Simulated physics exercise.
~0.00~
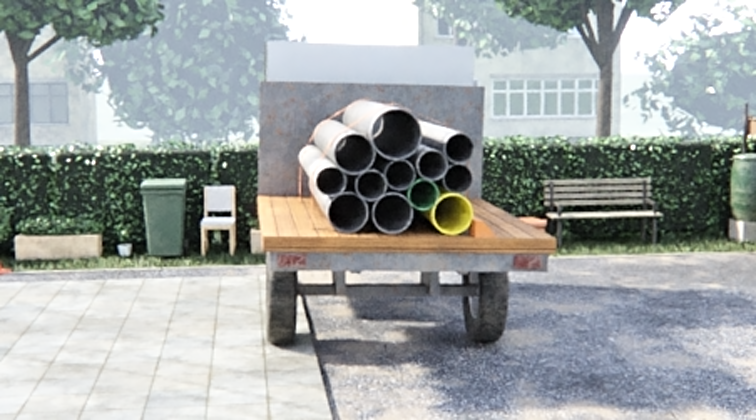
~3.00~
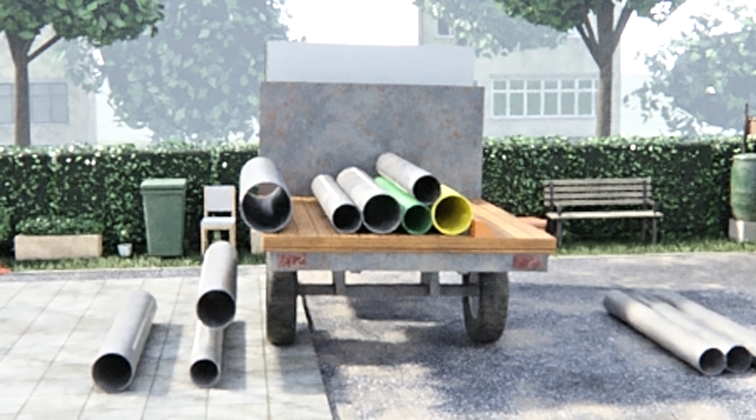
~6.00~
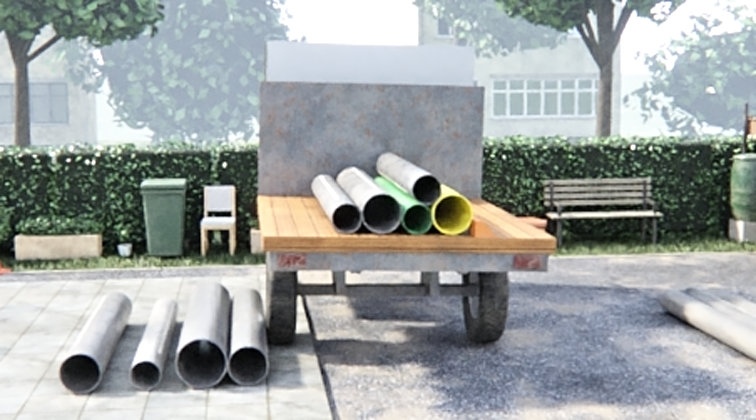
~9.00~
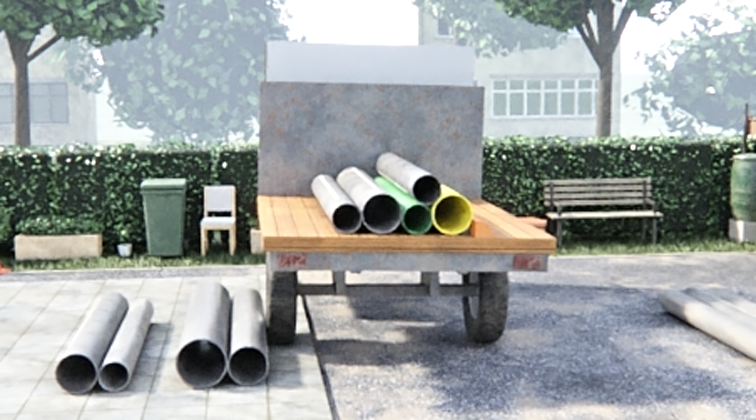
A parked flatbed lorry sheds grey pipes off both sides while yellow and green stay aboard.
